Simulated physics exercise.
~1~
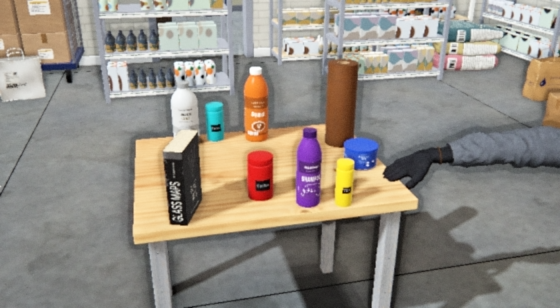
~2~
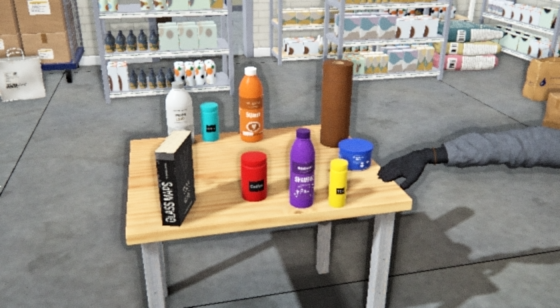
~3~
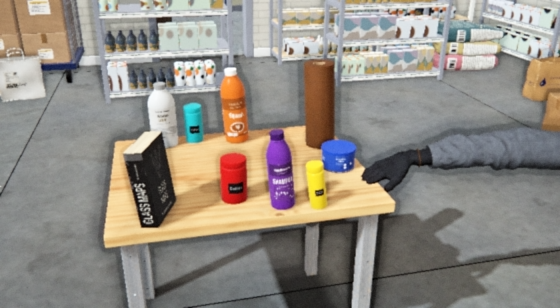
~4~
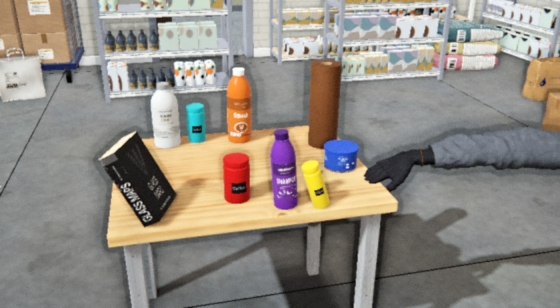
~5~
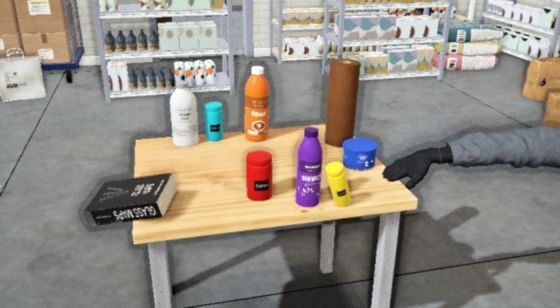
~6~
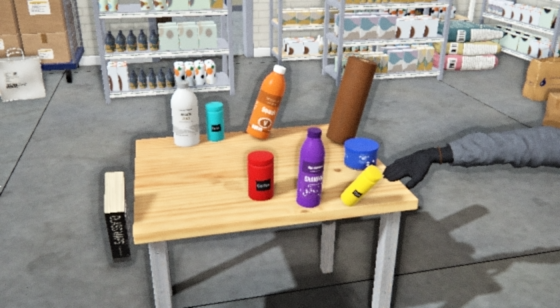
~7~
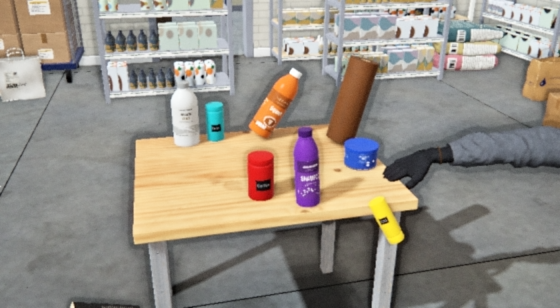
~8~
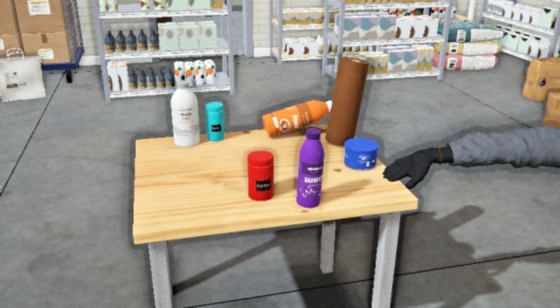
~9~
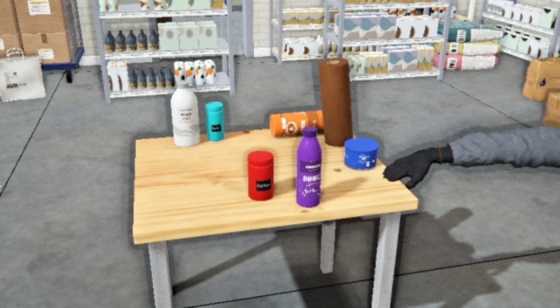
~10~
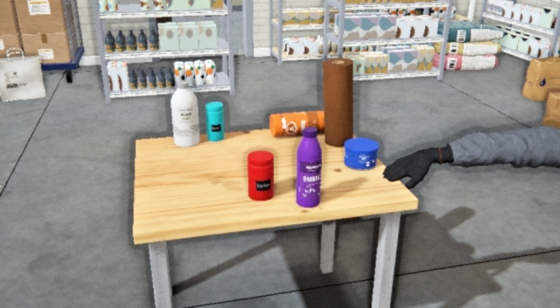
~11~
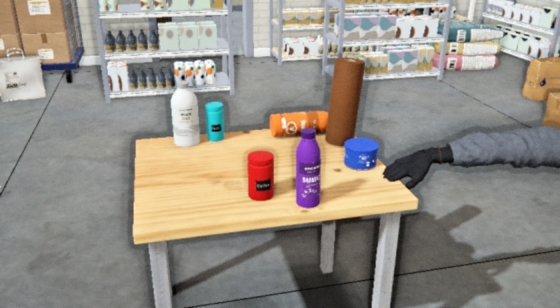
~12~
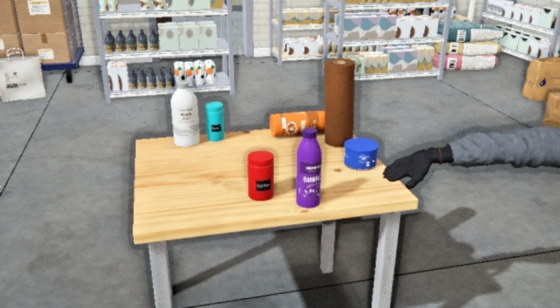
Small wooden table jolting left then back, black book and yellow shaker toppling off the edges, orange bottle ending on its side.
